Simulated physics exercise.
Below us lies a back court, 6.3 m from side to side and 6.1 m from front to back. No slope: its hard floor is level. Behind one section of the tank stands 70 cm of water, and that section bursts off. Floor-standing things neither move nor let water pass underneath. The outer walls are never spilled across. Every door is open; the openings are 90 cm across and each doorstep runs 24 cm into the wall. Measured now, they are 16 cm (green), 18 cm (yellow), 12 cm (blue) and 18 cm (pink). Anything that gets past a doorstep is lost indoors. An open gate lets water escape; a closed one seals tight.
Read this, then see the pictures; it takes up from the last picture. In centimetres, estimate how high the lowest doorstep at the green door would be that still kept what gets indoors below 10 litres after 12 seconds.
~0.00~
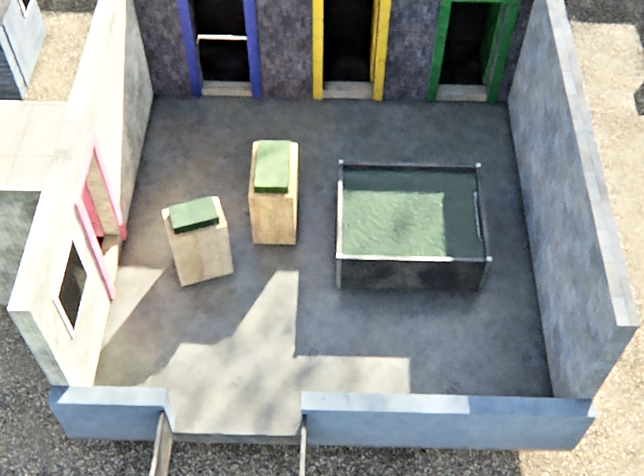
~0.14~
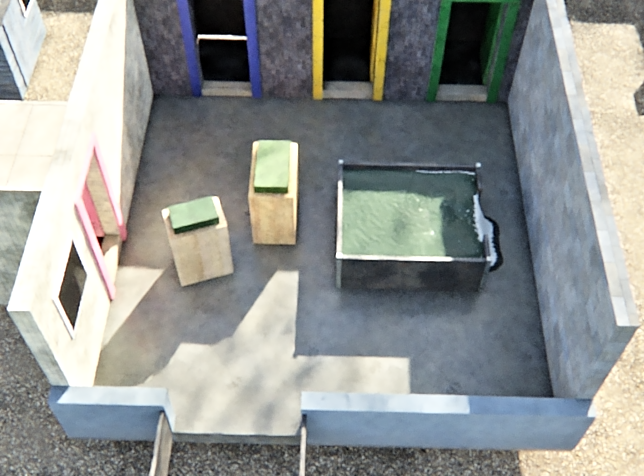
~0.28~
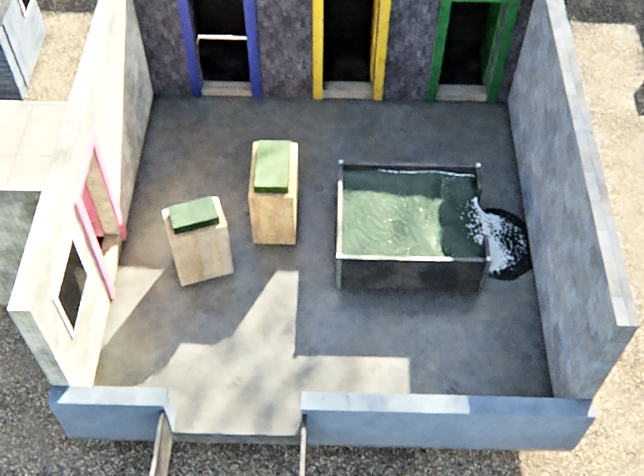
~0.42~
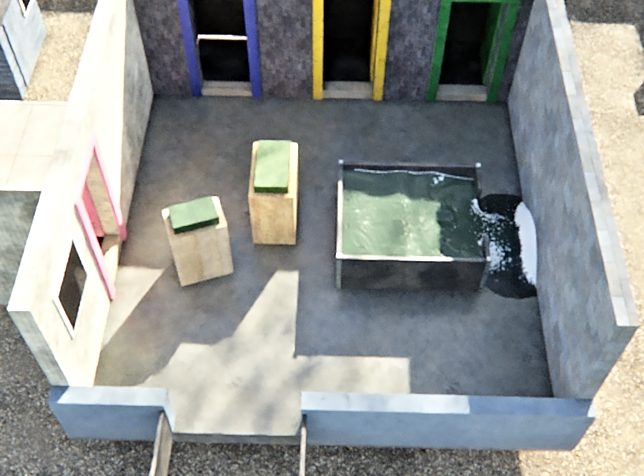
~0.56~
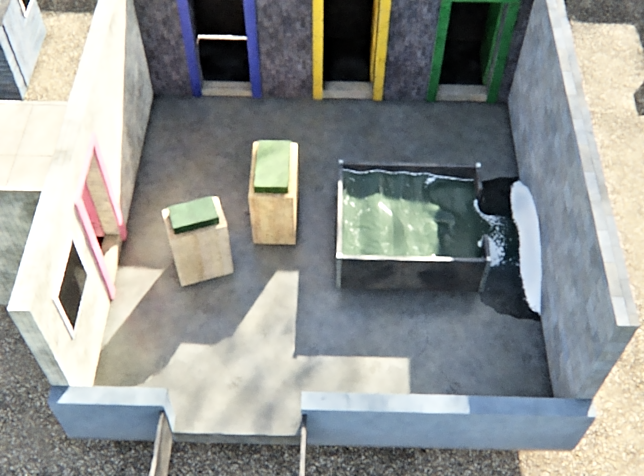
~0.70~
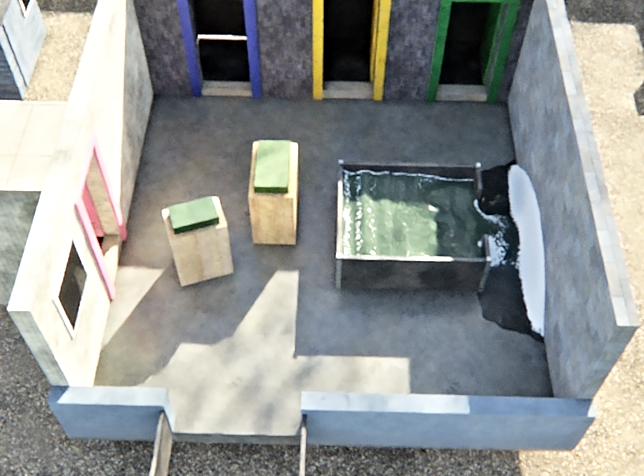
It comes to roughly 23 cm.
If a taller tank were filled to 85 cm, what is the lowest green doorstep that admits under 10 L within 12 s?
Something near 28 cm should do.
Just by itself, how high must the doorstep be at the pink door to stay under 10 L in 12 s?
Pink door - some 8.5 centimetres.
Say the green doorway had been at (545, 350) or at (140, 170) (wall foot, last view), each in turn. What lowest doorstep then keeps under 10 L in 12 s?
About 6.5 cm for the first and 8.0 cm for the second.
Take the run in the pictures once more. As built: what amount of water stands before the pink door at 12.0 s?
Depth: Near 7.5 cm.
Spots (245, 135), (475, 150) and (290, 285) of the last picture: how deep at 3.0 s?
Approx. 0 / 5 / 0 cm.
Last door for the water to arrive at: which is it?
Pink.
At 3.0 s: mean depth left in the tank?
I'd put it at some 34 centimetres on average.
After 1.4 s water covers 20 % of the floor, deepest (54 cm) near (520, 249); 10 cm at the green door, 0 litres in over its 16 cm doorstep.
After 3.0 s water covers 40 % of the floor, deepest (30 cm) near (520, 249); 23 cm at the green door, 40 litres in over its 16 cm doorstep.
After 12.0 s water covers 95 % of the floor, deepest (10 cm) near (90, 400); 6 cm at the green door, 56 litres in over its 16 cm doorstep.
At the green door as built, the water arrived by 1.4 s and peaked near 27 cm at 1.8 s.
With a doorstep of 18.5 cm, 32 litres would have come in within the 12 s; with 29 cm, 0 litres. So under 10 litres takes about 23 cm.
